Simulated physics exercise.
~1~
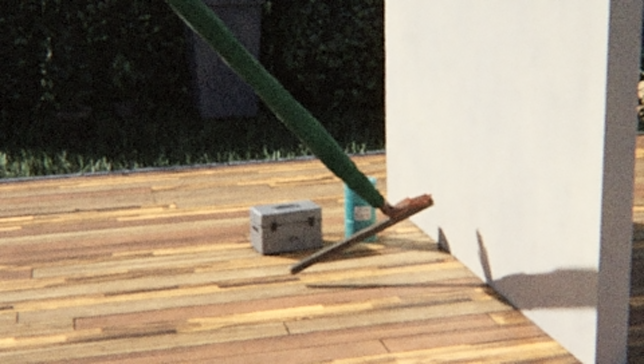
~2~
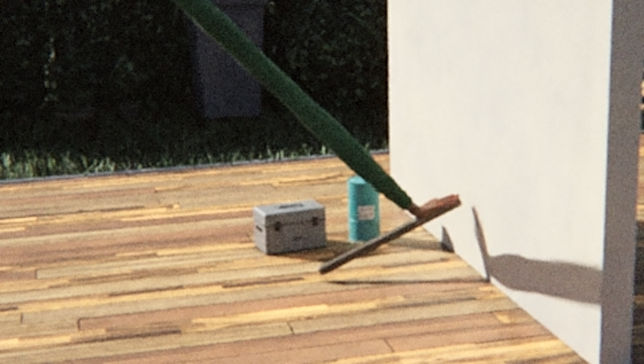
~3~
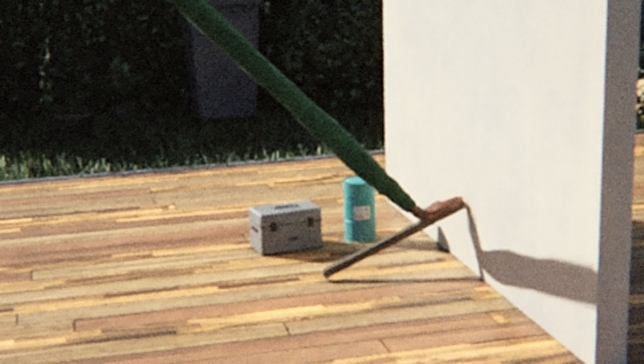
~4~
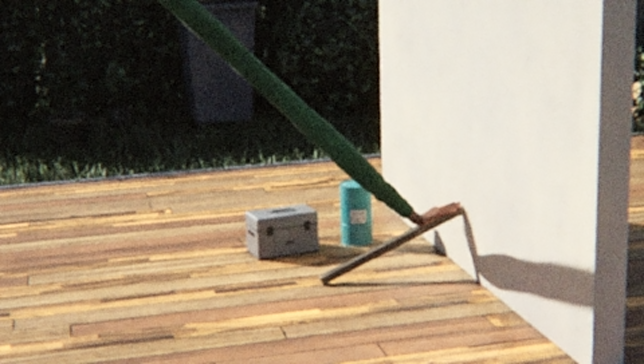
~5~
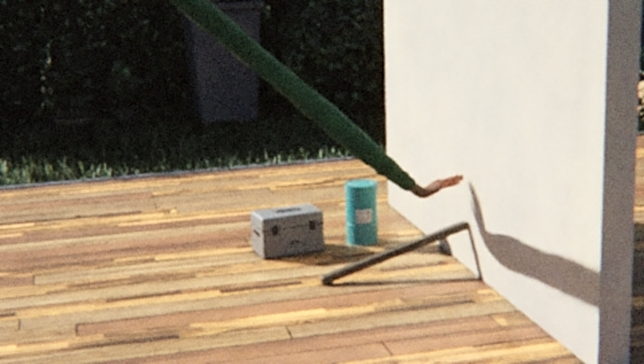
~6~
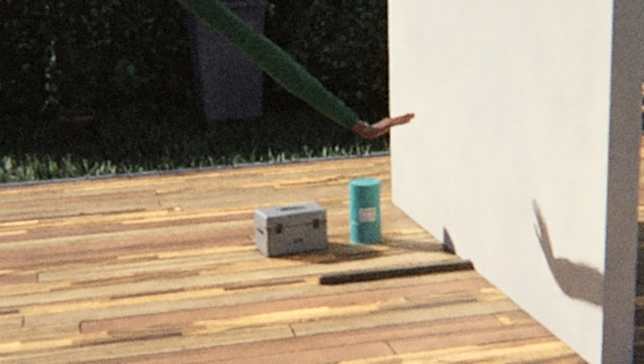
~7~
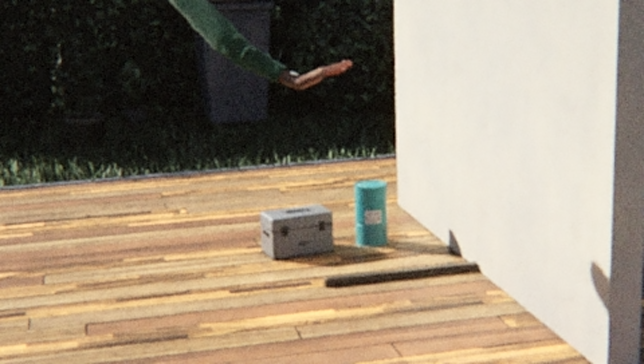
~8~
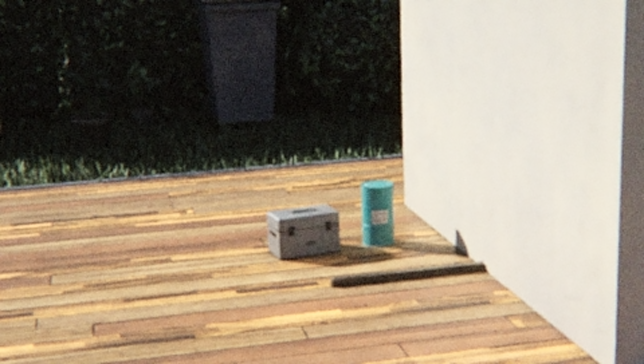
On a sunny wooden deck, a hand in a green sleeve moved a black pole to the right and leaned it against a white wall, then let go and drew back. The pole slid down and ended flat on the boards beside a grey toolbox and turquoise canister.
